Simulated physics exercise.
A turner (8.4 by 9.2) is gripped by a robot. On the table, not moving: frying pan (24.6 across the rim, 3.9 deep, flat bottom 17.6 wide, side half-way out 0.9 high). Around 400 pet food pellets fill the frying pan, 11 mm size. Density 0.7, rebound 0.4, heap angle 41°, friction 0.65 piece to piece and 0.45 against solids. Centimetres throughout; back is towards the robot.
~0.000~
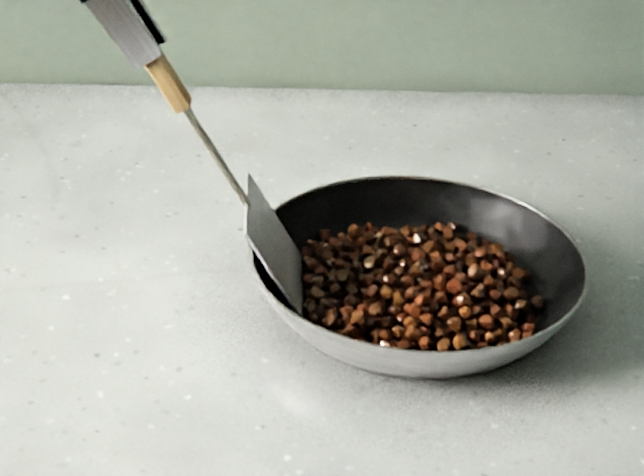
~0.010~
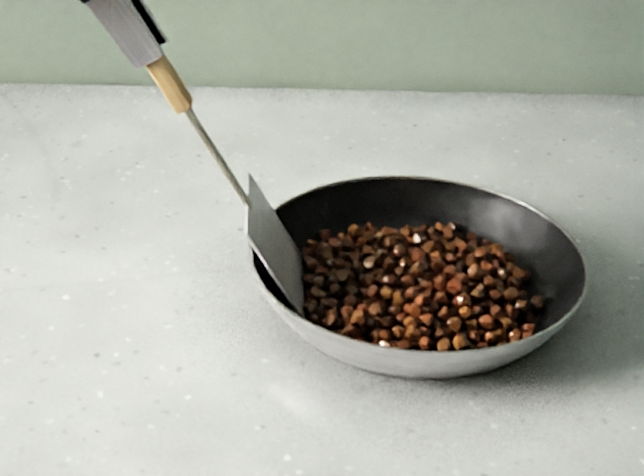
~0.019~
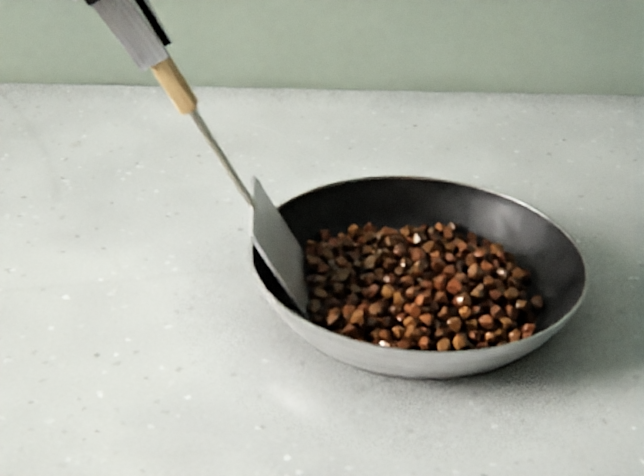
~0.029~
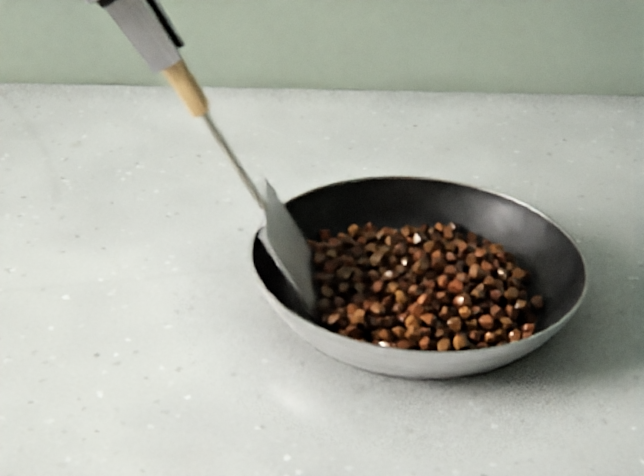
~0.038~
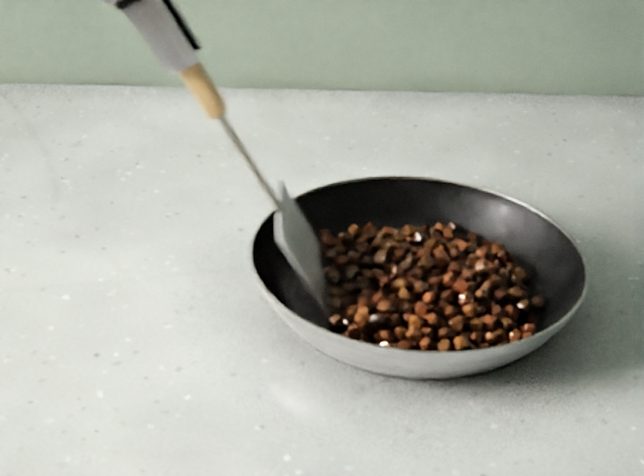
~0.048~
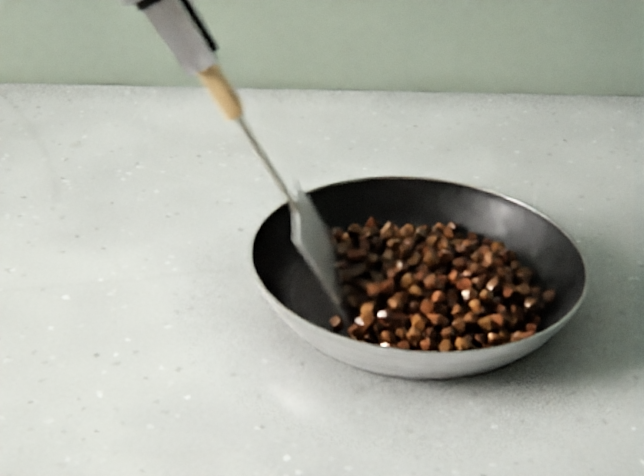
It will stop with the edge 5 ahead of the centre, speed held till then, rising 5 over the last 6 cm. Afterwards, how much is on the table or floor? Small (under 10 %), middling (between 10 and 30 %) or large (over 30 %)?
Answer: Middling; between 10 and 30 % of the pet food pellets finish on the table or floor.
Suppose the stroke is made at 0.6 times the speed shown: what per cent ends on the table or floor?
Some 5 per cent.
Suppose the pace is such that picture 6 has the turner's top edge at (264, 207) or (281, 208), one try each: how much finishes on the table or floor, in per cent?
About 0 and 10 per cent.
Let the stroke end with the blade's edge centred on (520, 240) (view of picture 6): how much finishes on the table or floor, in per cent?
About 25 per cent.
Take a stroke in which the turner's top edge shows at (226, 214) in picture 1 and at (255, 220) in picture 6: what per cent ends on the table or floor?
About 5 per cent.
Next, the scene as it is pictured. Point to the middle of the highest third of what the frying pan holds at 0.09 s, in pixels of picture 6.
Around (459, 260).
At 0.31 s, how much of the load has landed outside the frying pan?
Some 10 per cent.
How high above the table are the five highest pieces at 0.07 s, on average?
About 5 cm.
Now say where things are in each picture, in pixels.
The first picture shows the turner top edge at (246, 202), sloping 60°; upper third of the load around (423, 274), from x 305 to 535, top at y 230; 397 in the frying pan.
The second picture shows the turner top edge at (247, 202), sloping 60°; upper third of the load around (422, 274), from x 310 to 535, top at y 230.
The third picture shows the turner top edge at (252, 203), sloping 60°; upper third of the load around (419, 274), from x 310 to 535, top at y 230.
The fourth picture shows the turner top edge at (263, 206), sloping 60°; upper third of the load around (414, 274), from x 310 to 535, top at y 230.
The fifth picture shows the turner top edge at (279, 207), sloping 60°; upper third of the load around (412, 274), from x 310 to 535, top at y 230.
The sixth picture shows the turner top edge at (295, 208), sloping 60°; upper third of the load around (418, 270), from x 310 to 550, top at y 225; 397 in the frying pan.
After 0.07 s, sloping 60°, highest piece 6 above the table; 397 in the frying pan.
After 0.09 s, sloping 60°, highest piece 7 above the table; 397 in the frying pan.
After 0.31 s, sloping 60°, highest piece 12 above the table; 332 in the frying pan, 44 on the table or floor, 21 on the blade or in flight.
After 1.36 s, sloping 60°, highest piece 5 above the table; 332 in the frying pan, 65 on the table or floor.
In the end, 332 in the frying pan, 65 on the table or floor. That is 16 % on the table or floor.
